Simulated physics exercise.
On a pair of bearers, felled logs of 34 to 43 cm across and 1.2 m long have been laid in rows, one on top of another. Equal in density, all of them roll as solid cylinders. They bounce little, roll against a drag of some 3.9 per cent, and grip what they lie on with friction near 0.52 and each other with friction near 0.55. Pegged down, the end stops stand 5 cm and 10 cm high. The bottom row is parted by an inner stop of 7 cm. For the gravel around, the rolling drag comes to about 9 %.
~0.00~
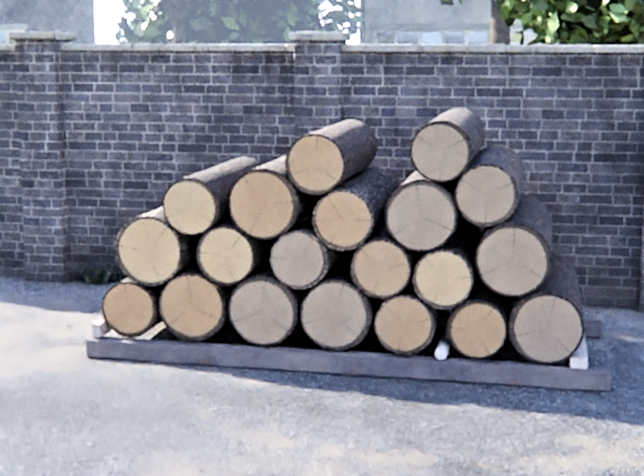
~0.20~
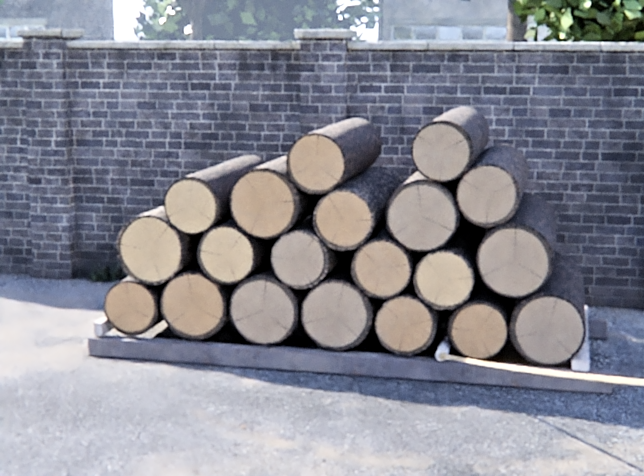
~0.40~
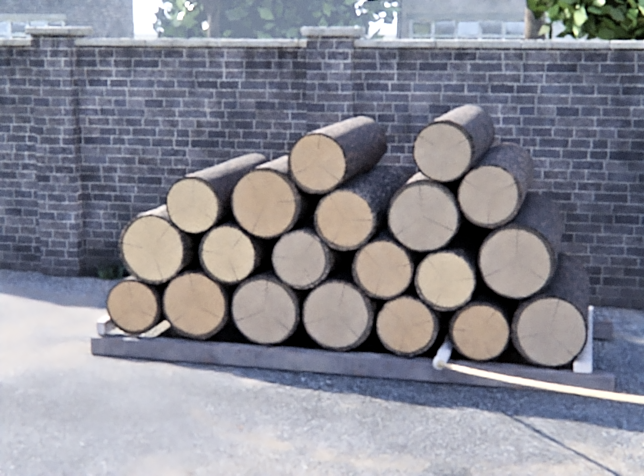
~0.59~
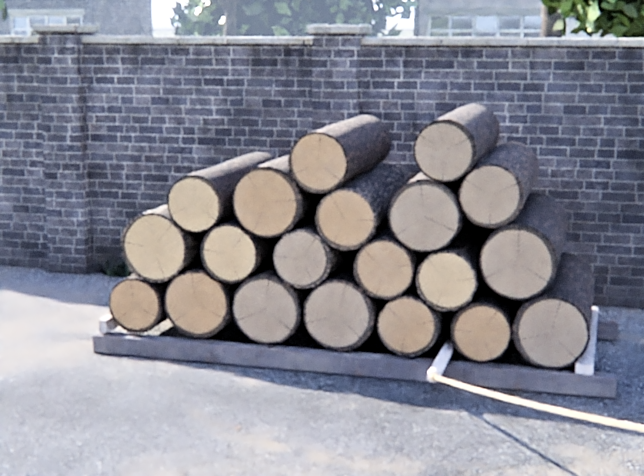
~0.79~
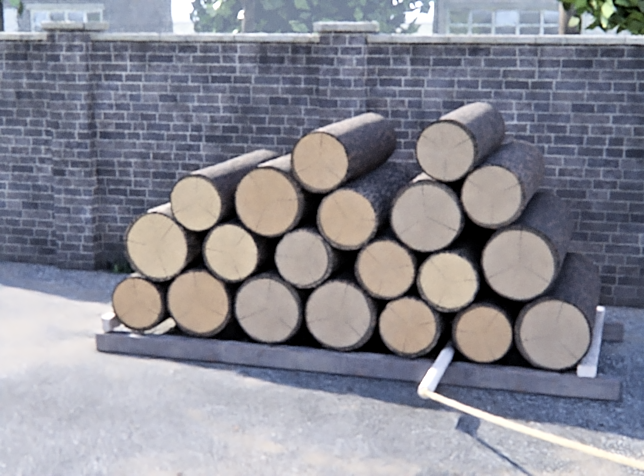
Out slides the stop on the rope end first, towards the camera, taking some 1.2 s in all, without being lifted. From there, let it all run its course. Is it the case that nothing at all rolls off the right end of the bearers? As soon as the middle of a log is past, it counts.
Yes, nothing does.
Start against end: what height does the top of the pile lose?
The top ends up around 0 cm lower.
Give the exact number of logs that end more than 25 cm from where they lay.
The count is 0.
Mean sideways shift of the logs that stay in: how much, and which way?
Leftwards, by about 0 cm.
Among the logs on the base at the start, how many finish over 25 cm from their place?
I count 0 in total.
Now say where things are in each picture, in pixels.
In the first frame, 20 logs, 7 on the base, highest (441, 152); left batten (10 cm) (96, 324); right batten (5 cm) (579, 359); inner round bar (7 cm) (441, 349).
In the second frame, the stop on the rope has not moved yet, at (441, 350); the rest still.
In the third frame, the stop on the rope is 14 cm out, at (439, 358); the rest still.
In the fourth frame, the stop on the rope is 35 cm out, at (433, 371); the rest still.
In the fifth frame, the stop on the rope is 57 cm out, at (425, 386); the rest still.
After 1.53 s, 0 now displaced over 25 cm; not one off the ends of the bearers.
After 1.69 s, 0 now displaced over 25 cm; not one off the ends of the bearers.
All still by 2.0 s, 0 moved over 25 cm; not one off the ends of the bearers; top of the pile 1.5 m high, from 1.5 m.
